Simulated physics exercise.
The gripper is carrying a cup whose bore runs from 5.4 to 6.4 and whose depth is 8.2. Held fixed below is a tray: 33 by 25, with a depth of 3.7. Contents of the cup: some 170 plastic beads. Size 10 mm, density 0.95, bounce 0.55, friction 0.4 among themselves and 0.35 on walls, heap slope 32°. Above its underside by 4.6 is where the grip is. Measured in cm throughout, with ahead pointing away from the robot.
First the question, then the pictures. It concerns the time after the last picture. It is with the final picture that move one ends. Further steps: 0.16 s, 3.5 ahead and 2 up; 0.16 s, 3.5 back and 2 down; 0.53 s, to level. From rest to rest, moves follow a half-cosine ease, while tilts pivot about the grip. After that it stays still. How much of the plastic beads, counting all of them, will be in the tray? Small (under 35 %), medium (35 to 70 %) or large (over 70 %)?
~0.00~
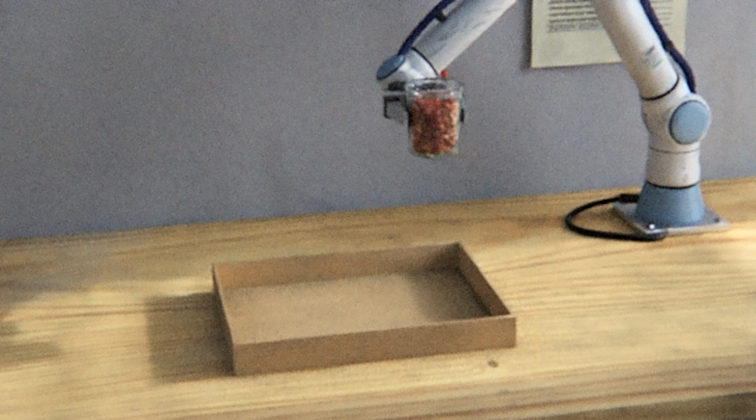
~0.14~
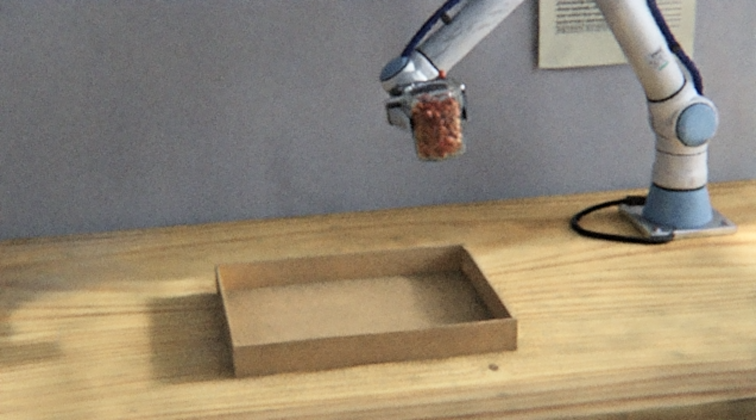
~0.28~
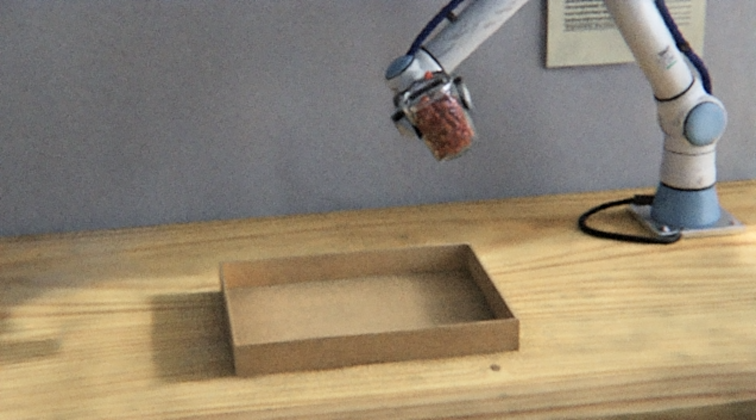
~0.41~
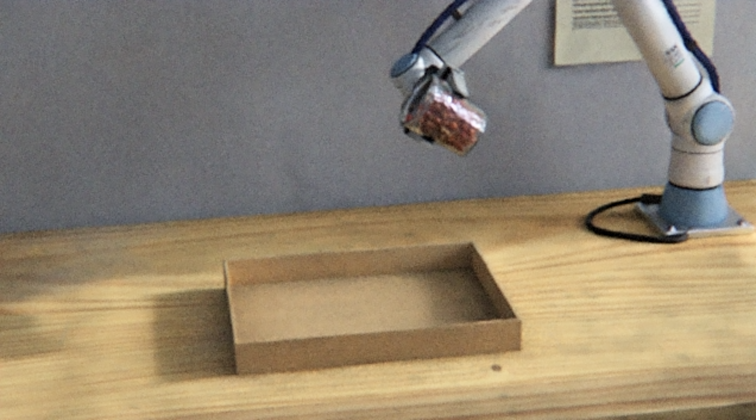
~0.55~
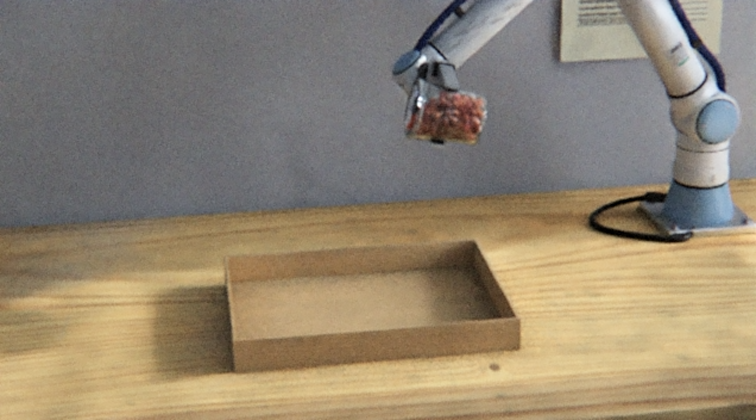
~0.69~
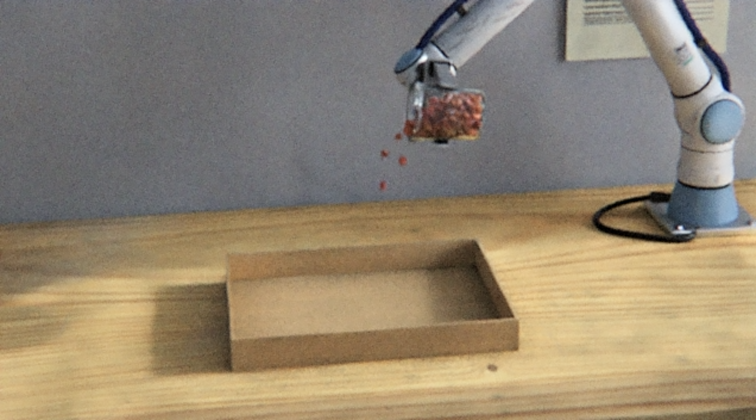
Medium.
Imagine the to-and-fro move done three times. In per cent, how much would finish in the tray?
That change gives some 85 percent.
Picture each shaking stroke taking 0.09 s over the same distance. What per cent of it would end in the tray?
Then about 95 per cent.
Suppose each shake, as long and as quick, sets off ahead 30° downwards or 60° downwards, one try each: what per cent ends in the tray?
Result: Approx. 35 % and 20 %, one try each.
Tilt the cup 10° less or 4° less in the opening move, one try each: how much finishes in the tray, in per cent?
First try around 25 %, second around 45 %.
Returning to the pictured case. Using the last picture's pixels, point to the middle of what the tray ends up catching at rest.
Near (322, 315).
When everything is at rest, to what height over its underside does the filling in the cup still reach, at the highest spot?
Roughly 5.5 cm.
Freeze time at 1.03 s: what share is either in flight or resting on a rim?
About 39 per cent.
By 1.03 s, tilted 84° forward, highest piece 26 above the table; 93 in the cup, 14 in the tray, 67 in flight or on a rim.
By 1.37 s, tilted 20° forward, highest piece 28 above the table; 88 in the tray, 84 in the cup, 1 on the table or floor, 1 in flight or on a rim.
By 1.74 s, level, highest piece 27 above the table; 89 in the tray, 84 in the cup, 1 on the table or floor.
By 2.79 s, level, highest piece 27 above the table; 89 in the tray, 84 in the cup, 1 on the table or floor.
Final count, 89 in the tray, 84 in the cup, 1 on the table or floor. That is 51 % in the tray.
